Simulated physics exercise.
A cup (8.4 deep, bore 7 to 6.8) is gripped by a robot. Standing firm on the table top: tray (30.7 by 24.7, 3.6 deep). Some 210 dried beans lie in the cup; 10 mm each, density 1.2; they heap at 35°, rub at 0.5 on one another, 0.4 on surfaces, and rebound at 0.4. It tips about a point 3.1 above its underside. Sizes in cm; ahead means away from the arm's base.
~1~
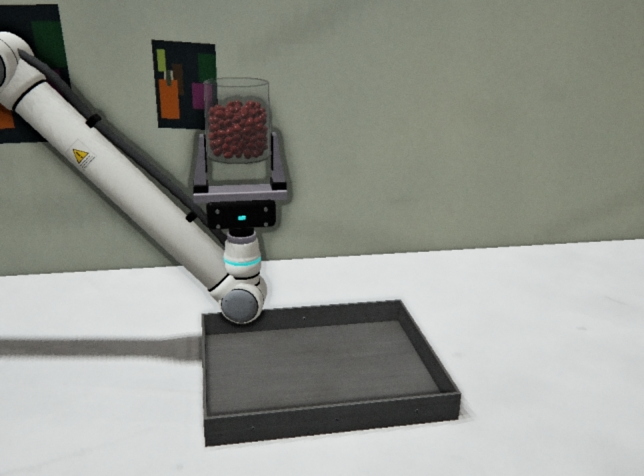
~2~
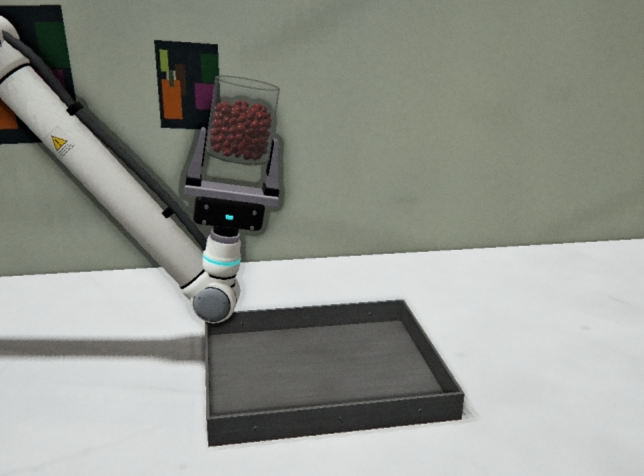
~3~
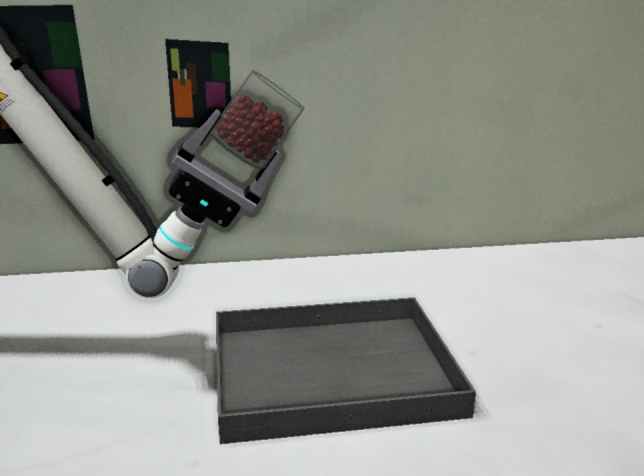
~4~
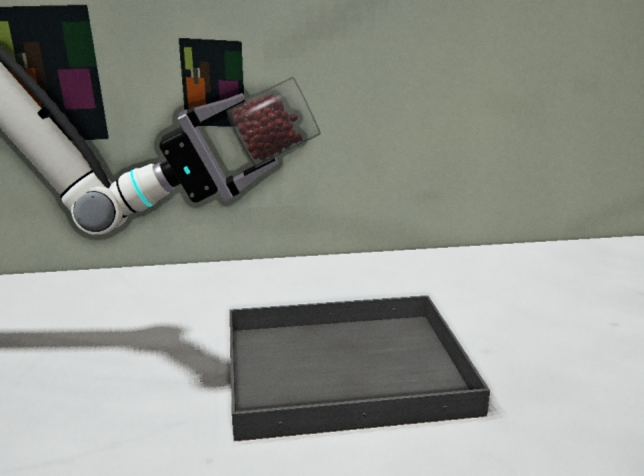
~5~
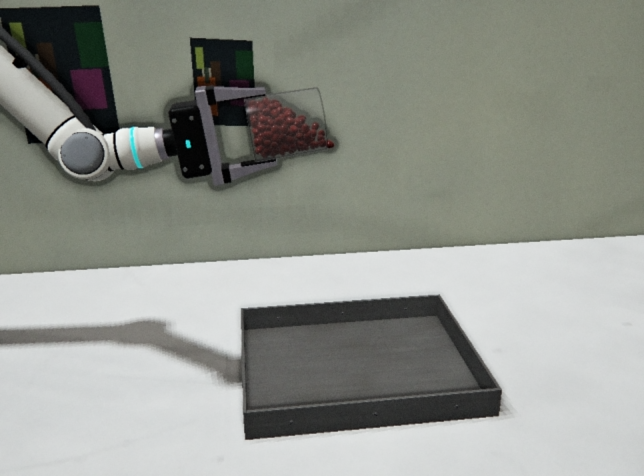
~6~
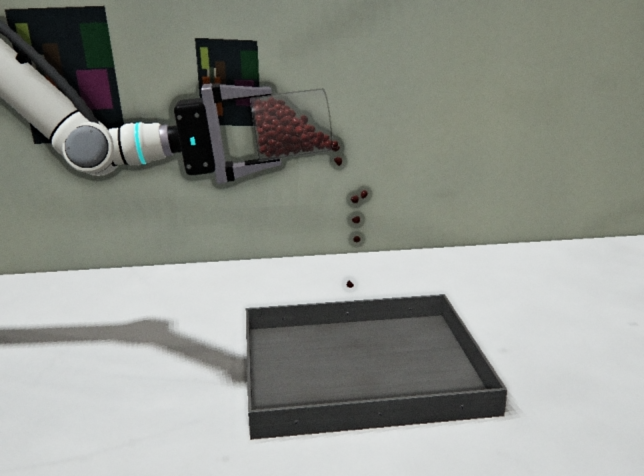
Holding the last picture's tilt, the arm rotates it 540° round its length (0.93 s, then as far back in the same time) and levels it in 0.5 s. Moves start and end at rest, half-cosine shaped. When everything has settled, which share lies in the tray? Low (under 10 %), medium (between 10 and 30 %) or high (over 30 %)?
In the tray the share is high, over 30 %.
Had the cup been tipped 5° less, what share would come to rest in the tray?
It would be near 30 per cent.
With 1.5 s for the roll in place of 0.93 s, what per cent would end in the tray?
Then about 60 per cent.
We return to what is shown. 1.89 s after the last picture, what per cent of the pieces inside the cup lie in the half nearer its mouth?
About 35 per cent.
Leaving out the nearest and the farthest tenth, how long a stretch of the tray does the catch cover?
Some 16 cm.
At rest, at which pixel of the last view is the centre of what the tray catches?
Around (394, 361).
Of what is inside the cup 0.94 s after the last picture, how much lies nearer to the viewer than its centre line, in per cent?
Some 35 per cent.
Then, 0.94 s on, tipped 85°, highest piece 37 above the table; 161 in the cup, 34 in the tray, 11 in flight or on a rim.
Then, 1.89 s on, tipped 84°, highest piece 37 above the table; 118 in the cup, 78 in the tray, 10 in flight or on a rim.
Then, 2.56 s on, upright, highest piece 37 above the table; 113 in the cup, 93 in the tray.
Then, 3.26 s on, upright, highest piece 37 above the table; 113 in the cup, 93 in the tray.
In the end, 113 in the cup, 93 in the tray. That is 45 % in the tray.
